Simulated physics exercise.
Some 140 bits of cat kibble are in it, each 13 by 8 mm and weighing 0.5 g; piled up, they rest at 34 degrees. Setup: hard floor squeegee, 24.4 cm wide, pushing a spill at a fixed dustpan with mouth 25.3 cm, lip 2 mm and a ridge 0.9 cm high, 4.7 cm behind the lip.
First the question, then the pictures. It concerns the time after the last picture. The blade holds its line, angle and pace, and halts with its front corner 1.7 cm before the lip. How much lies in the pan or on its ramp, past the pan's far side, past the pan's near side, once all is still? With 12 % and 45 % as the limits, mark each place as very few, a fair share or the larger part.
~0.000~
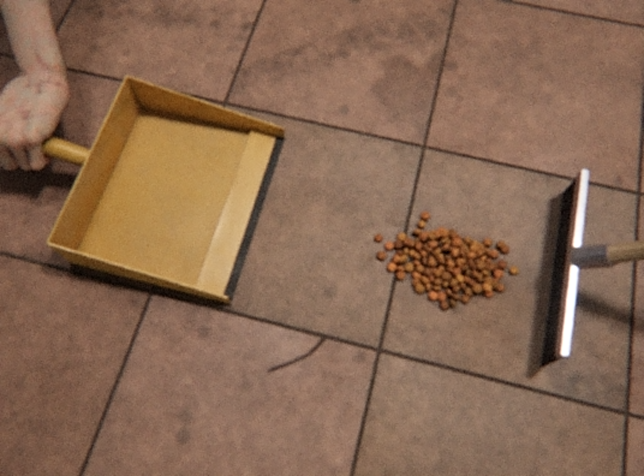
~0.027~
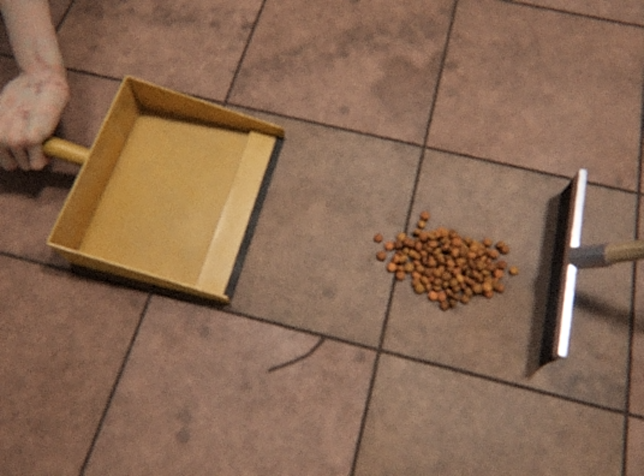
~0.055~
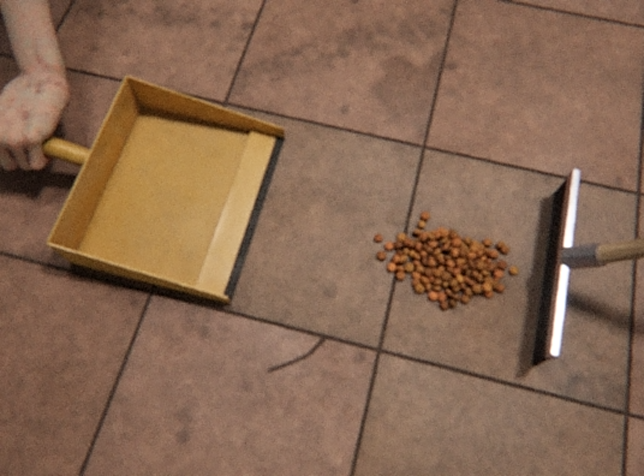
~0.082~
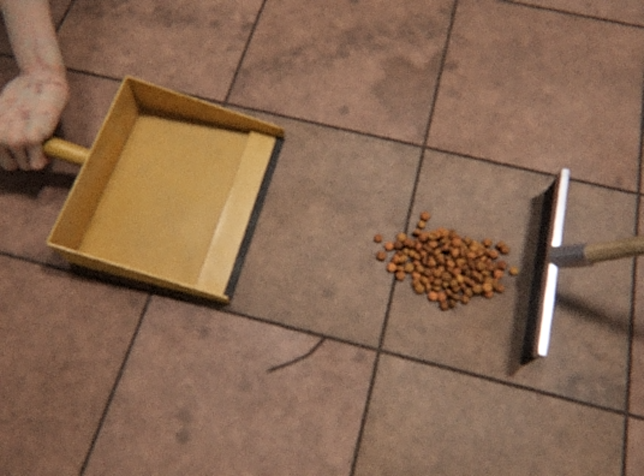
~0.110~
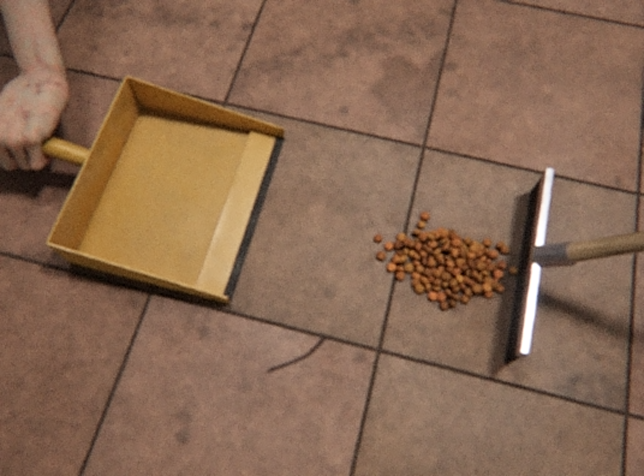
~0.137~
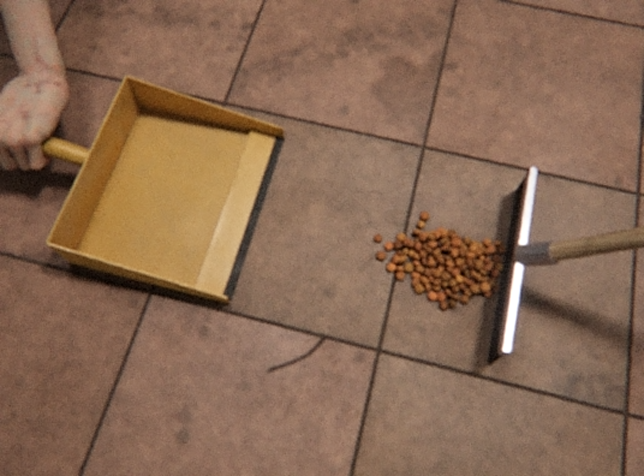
My call: Pan: The larger part; far side: Very few; near side: Very few.
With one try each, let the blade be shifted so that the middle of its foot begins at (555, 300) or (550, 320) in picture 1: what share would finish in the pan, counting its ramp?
Roughly 50 % and 40 %.
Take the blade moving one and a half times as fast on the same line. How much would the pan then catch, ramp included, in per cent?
It would be around 65 percent.
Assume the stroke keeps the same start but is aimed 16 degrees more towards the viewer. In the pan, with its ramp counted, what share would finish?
25 per cent.
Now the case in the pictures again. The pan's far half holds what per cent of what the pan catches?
20 per cent.
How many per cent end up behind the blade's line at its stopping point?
Estimate: Near 5 %.
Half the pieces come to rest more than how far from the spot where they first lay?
Around 28 centimetres.
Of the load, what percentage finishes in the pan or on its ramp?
60 percent.
After 0.36 s, middle of the blade 17 cm from the lip; 0 % over the lip, far side 0 %, near side 0 %.
After 0.50 s, middle of the blade 7 cm from the lip; 0 % over the lip, far side 0 %, near side 5 %.
After 0.77 s, middle of the blade 2 cm from the lip; 60 % over the lip, far side 0 %, near side 5 %.
At rest (1.4 s), pan 60 %, far side 0 %, near side 5 %, in front of the lip or behind the blade 35 %.
